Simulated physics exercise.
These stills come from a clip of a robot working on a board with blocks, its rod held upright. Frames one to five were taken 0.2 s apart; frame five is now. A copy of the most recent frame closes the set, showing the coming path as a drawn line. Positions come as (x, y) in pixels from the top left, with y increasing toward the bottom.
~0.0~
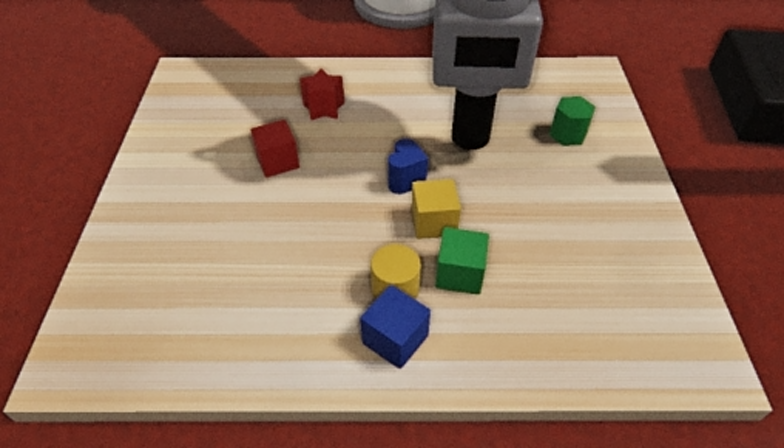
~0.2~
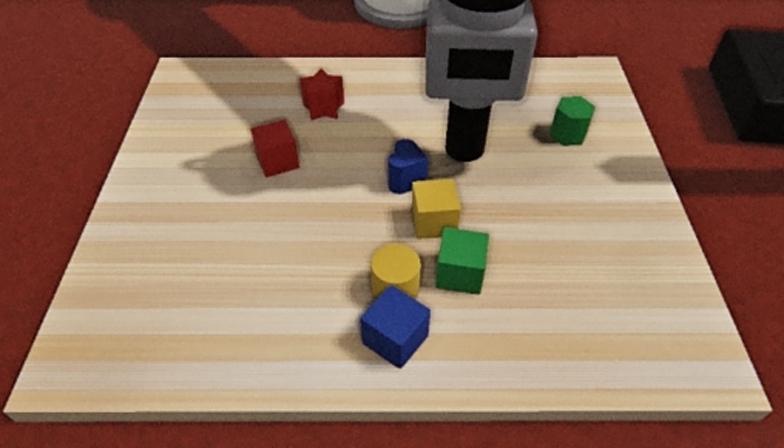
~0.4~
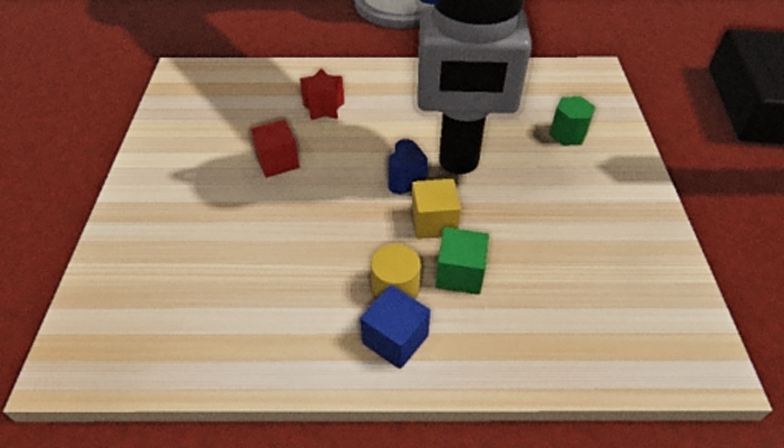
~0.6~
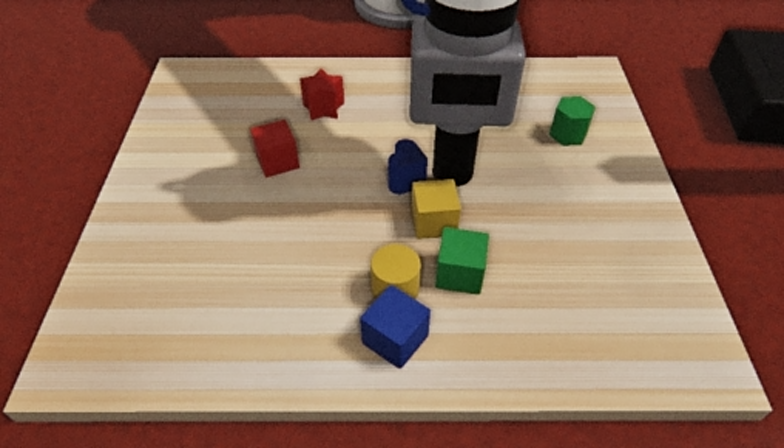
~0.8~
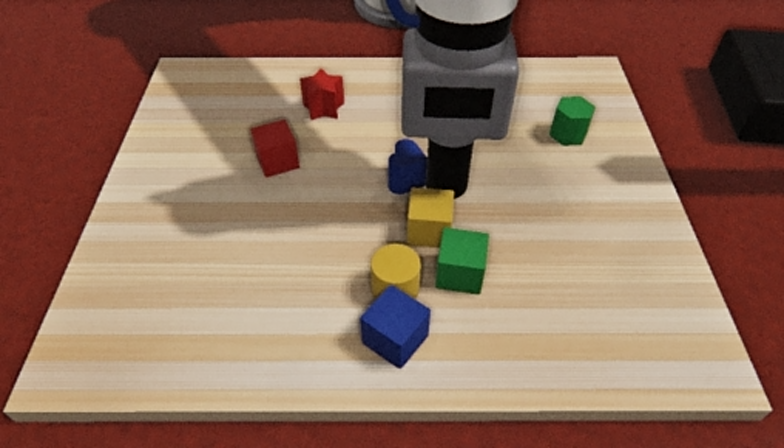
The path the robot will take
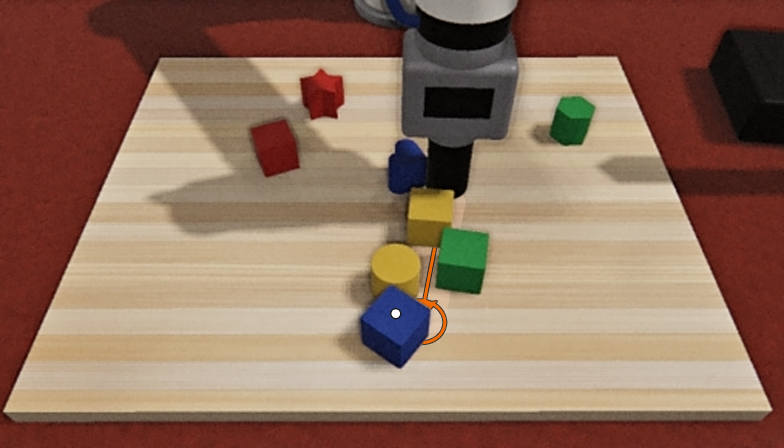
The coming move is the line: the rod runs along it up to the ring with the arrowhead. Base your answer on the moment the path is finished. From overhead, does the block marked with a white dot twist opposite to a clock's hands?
My answer is yes.
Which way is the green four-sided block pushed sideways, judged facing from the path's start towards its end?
Shifts left.
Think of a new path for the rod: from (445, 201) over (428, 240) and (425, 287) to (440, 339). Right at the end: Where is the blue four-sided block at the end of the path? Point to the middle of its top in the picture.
It will likely be found at (383, 335).
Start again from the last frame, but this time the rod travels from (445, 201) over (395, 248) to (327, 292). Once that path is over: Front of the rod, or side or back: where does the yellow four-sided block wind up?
I think the rod keeps pushing the yellow four-sided block along right to the end.
Path on the board, from (445, 201) to (421, 321); the dot is on the blue four-sided block.
On the path given first. One third of the way, rod (438, 221); yellow disc (387, 270); blue four-sided block (394, 319); yellow four-sided block (410, 236), turned 35° clockwise; green four-sided block (460, 256), turned 35° anticlockwise.
Two thirds of the way, rod (430, 263); yellow disc (346, 295); blue four-sided block (382, 332), turned 60° anticlockwise; yellow four-sided block (391, 274), turned 60° clockwise; green four-sided block (469, 282), turned 70° anticlockwise.
At the end, rod (422, 307); yellow disc (320, 305); blue four-sided block (384, 341), turned 40° anticlockwise; yellow four-sided block (372, 296), turned 80° clockwise; green four-sided block (475, 295), turned 90° anticlockwise.
